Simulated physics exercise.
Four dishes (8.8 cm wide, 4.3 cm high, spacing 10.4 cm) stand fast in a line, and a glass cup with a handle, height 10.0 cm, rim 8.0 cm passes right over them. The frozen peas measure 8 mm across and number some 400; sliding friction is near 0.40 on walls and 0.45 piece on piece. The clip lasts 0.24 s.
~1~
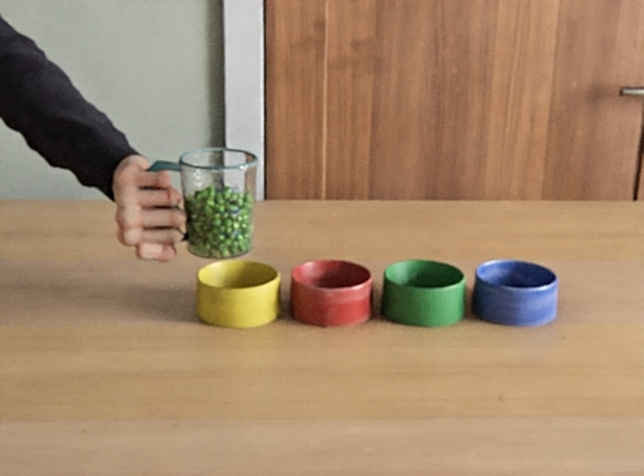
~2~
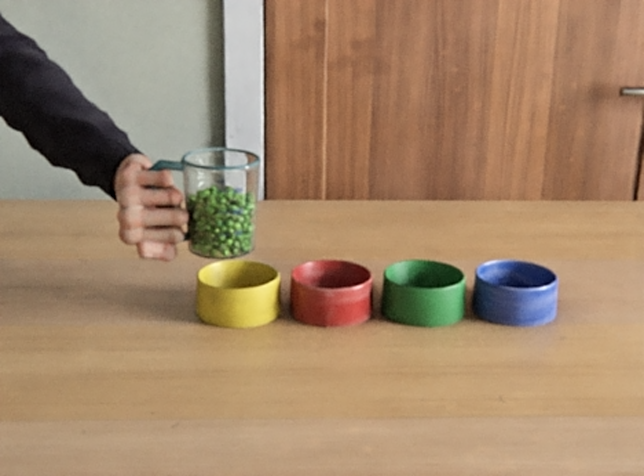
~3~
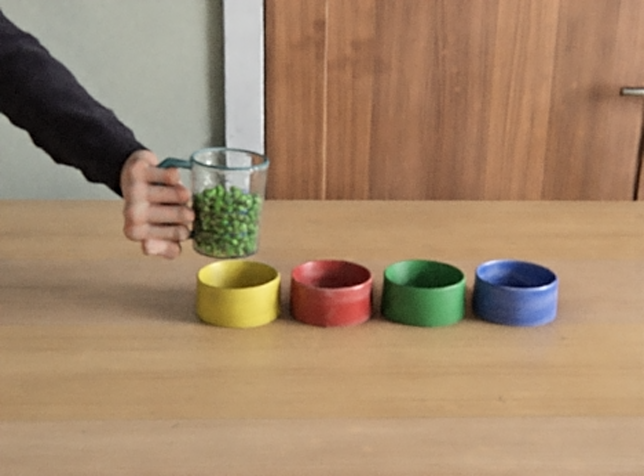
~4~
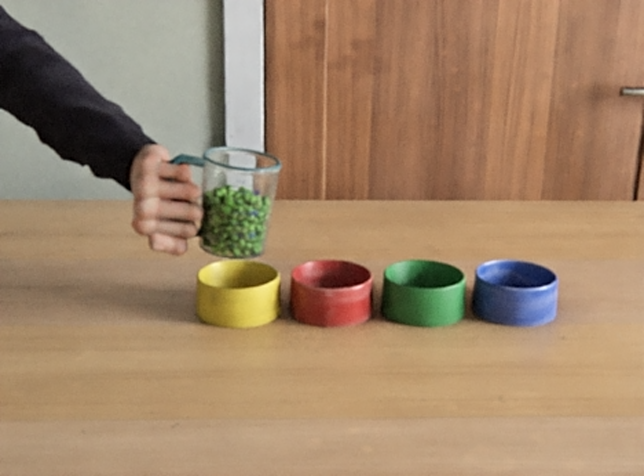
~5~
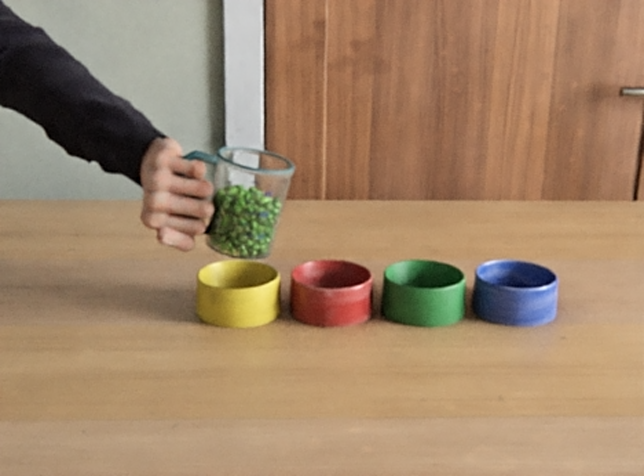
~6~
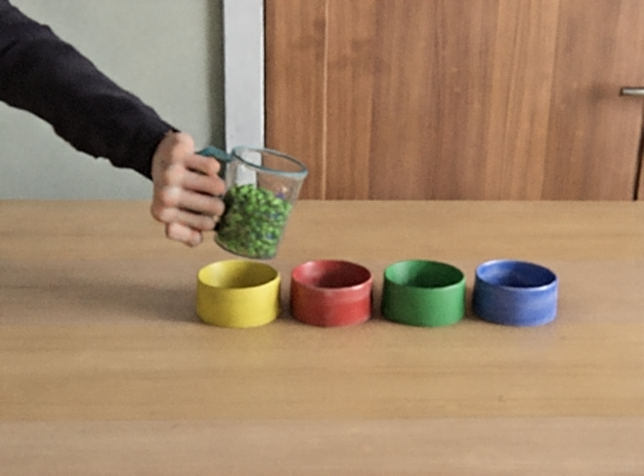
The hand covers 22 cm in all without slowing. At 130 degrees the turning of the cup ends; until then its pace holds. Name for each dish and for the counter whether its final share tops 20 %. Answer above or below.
Red: Below, blue: Above, green: Above, yellow: Below, counter: Above.
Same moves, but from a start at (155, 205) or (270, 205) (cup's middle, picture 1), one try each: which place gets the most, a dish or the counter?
Most goes to: Green; blue.
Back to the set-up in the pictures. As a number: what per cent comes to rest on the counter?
Roughly 40 per cent.
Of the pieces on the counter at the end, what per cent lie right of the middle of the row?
About 100 per cent.
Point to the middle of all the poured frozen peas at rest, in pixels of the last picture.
At about (469, 301).
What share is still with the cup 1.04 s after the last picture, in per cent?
Some 80 per cent of the load.
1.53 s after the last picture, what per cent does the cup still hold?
Roughly 0 per cent.
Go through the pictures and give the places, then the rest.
In the first frame, cup at (219, 204), tilt 0 degrees, lip at (256, 159), moved 0.0 cm; middle of the pieces at (218, 216); yellow dish at (238, 275); red dish at (332, 275); green dish at (424, 275); blue dish at (516, 275).
In the second frame, cup at (221, 204), tilt 1 degrees, lip at (259, 159), moved 0.2 cm; middle of the pieces at (220, 216).
In the third frame, cup at (228, 204), tilt 3 degrees, lip at (267, 161), moved 0.9 cm; middle of the pieces at (226, 216).
In the fourth frame, cup at (237, 204), tilt 7 degrees, lip at (280, 164), moved 1.9 cm; middle of the pieces at (234, 215).
In the fifth frame, cup at (247, 204), tilt 11 degrees, lip at (293, 167), moved 3.0 cm; middle of the pieces at (244, 215).
In the sixth frame, cup at (257, 204), tilt 15 degrees, lip at (306, 170), moved 4.1 cm; middle of the pieces at (253, 215); yellow dish at (238, 275); red dish at (332, 275); green dish at (424, 275); blue dish at (516, 275).
Then, 0.62 s after the last picture, tilt 69 degrees; cup holds 100 %.
Then, 1.04 s after the last picture, tilt 105 degrees; cup holds 80 %, blue 10 %.
Then, 1.53 s after the last picture, tilt 130 degrees; cup holds 0 %, blue 25 %, green 30 %.
In the end, red 0 %, blue 25 %, green 30 %, yellow 0 %, counter 40 %.
